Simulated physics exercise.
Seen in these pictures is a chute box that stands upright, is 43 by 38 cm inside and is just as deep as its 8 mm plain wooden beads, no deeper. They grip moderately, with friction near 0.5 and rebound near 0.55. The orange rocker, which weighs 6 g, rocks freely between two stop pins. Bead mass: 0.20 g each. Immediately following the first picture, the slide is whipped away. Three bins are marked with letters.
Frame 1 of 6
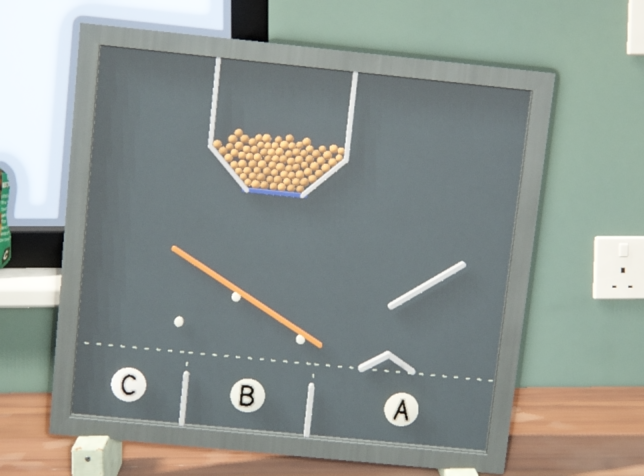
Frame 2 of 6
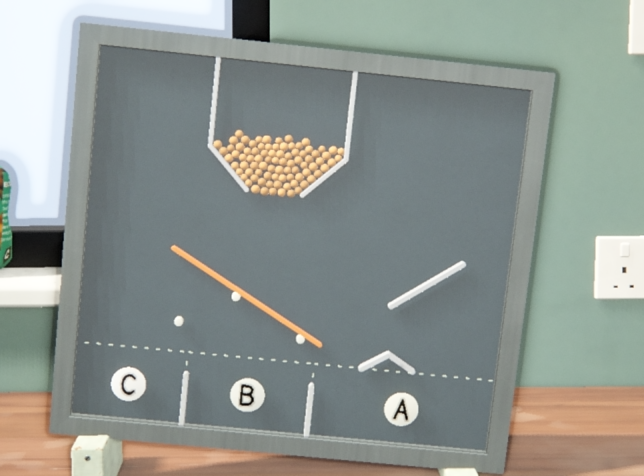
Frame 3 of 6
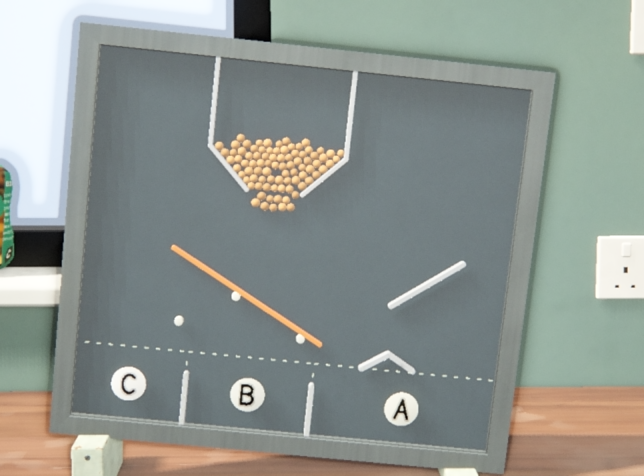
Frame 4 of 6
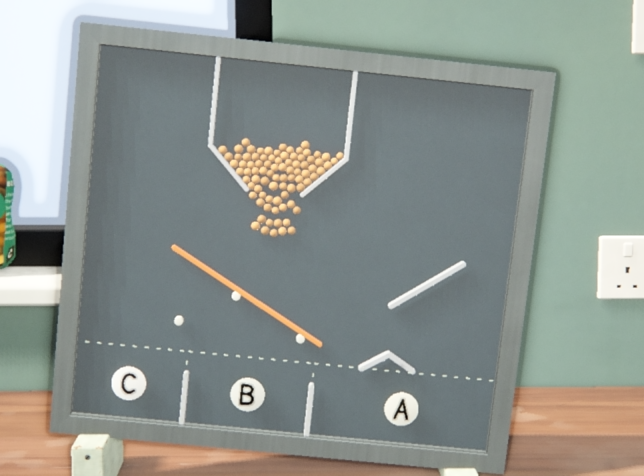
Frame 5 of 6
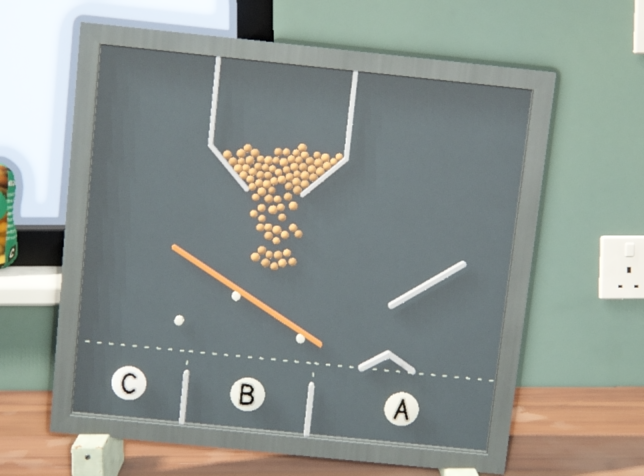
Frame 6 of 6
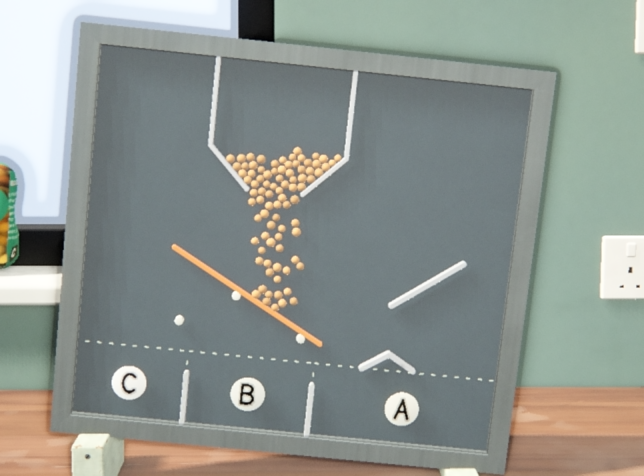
In this clip, a blue slide disappears from beneath a funnel of small wooden beads on a tilted grey board, and the beads pour through the opening in a widening stream, reaching the sloping orange bar below.
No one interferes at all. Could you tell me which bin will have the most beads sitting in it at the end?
That would be A.
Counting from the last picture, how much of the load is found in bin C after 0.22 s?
Roughly 0 per cent.
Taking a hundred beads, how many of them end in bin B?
I'd put it at about 0 per cent.
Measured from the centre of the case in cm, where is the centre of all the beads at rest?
Some 10 cm right and 18 cm below.
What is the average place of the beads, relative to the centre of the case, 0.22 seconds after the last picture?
Offset approx. 3 cm right, 9 cm below.
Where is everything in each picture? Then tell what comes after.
Tilted 6° clockwise; about 80 beads; beads' middle (276, 159); orange rocker (236, 297) tilted 34°; A (402, 410), B (248, 396), C (129, 385); slide (244, 190) to (305, 196), in the first frame.
Beads' middle (276, 161); 1 out, lowest bead (291, 194), in the second frame.
Beads' middle (275, 165); 10 out, lowest bead (273, 208), in the third frame.
Beads' middle (276, 178); 20 out, lowest bead (274, 233); orange rocker (236, 296) tilted 34°, in the fourth frame.
Beads' middle (272, 191); 29 out, lowest bead (274, 266), in the fifth frame.
Beads' middle (277, 205); 40 out, lowest bead (275, 308); orange rocker (236, 296) tilted 34°; wall ends (187, 373), (312, 386), (391, 306) to (463, 264), (361, 368) to (413, 371), (219, 54) to (247, 189), (303, 195) to (356, 69), in the sixth frame.
Then, 0.10 s later than the last picture, the beads' middle is in line with and 2 cm below the centre; A 5 %; orange rocker right end down 34°.
Then, 0.22 s later than the last picture, the beads' middle is 3 cm right of and 9 cm below the centre; A 25 %; orange rocker right end down 34°.
Then, 0.45 s later than the last picture, the beads' middle is 8 cm right of and 16 cm below the centre; A 75 %; orange rocker right end down 34°.
All still 1.4 s after it, A 100 %, B 0 %, C 0 %; orange rocker right end down 34°.
